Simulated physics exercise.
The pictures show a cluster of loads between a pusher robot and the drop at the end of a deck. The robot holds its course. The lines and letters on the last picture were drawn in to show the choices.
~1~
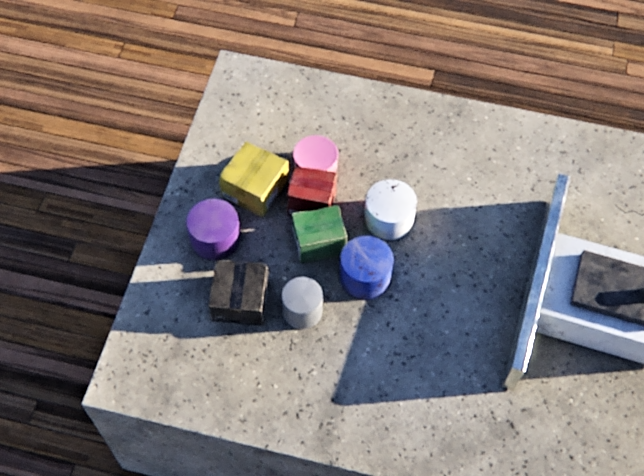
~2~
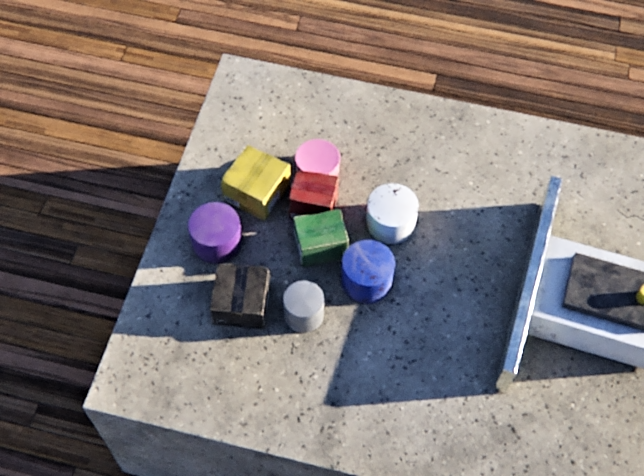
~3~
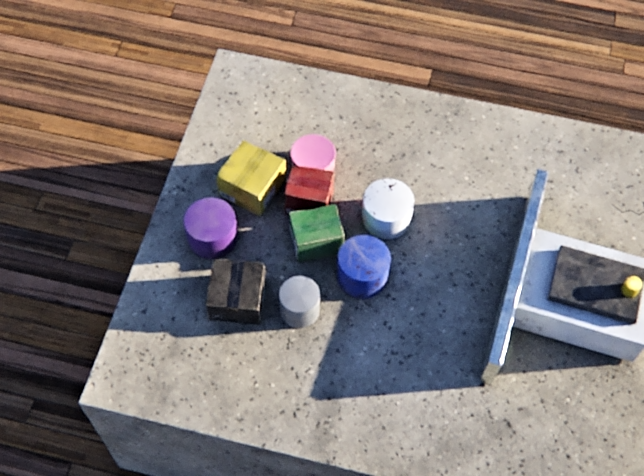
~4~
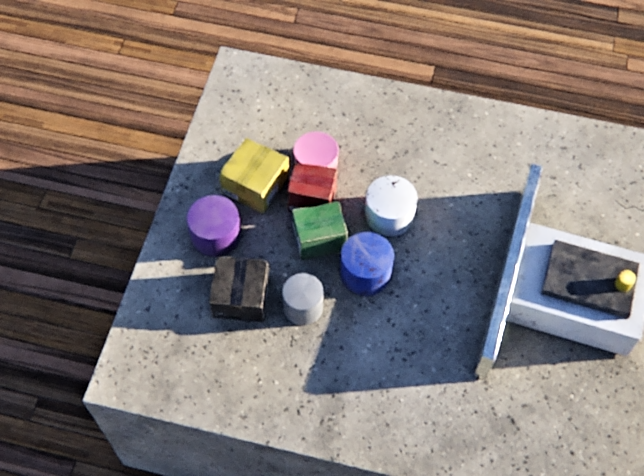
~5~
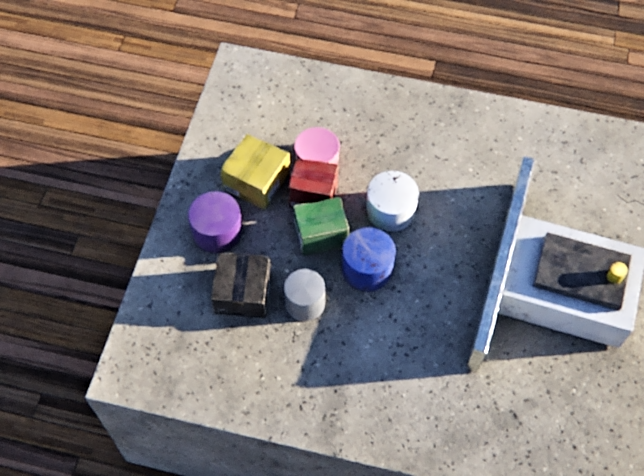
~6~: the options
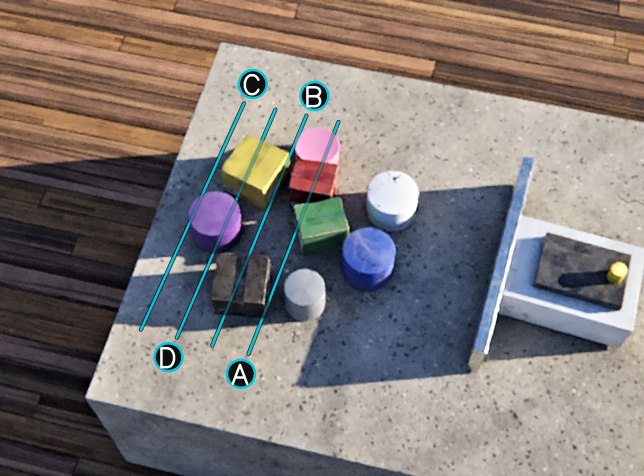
On a speckled grey slab above wooden planking, nine coloured blocks and cylinders sit clustered and still, while a pale machine with a wide upright front plate moves slowly leftward from the right, narrowing the gap to them.
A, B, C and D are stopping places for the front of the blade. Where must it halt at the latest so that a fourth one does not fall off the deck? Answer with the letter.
D is the last line within the limit.
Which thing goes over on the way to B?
The yellow parcel goes over.
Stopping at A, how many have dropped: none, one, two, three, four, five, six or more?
The count is none.
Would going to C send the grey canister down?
No.
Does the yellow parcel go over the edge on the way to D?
Yes.
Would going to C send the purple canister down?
Yes.
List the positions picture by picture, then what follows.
In the first picture, red box (312, 194); yellow parcel (254, 179); pink pail (316, 161).
In the second picture, robot (606, 289); grey canister (304, 307).
In the third picture, robot (591, 281); purple canister (212, 228).
In the fourth picture, robot (584, 275); black parcel (240, 289).
In the fifth picture, robot (577, 268); red box (314, 186); yellow parcel (255, 172); pink pail (317, 153).
On the marked copy, A at (297, 229); B at (263, 222); C at (196, 208); D at (230, 215).
With D. Early on, robot (474, 246); white canister (385, 200); purple canister (216, 222).
Further on, robot (374, 225); yellow parcel (204, 160); purple canister (211, 223).
At the end, robot (296, 209); yellow parcel over the edge; purple canister over the edge; two fallen.
As for the rest, A is within the limit but short; B is within the limit but short; C drops five.
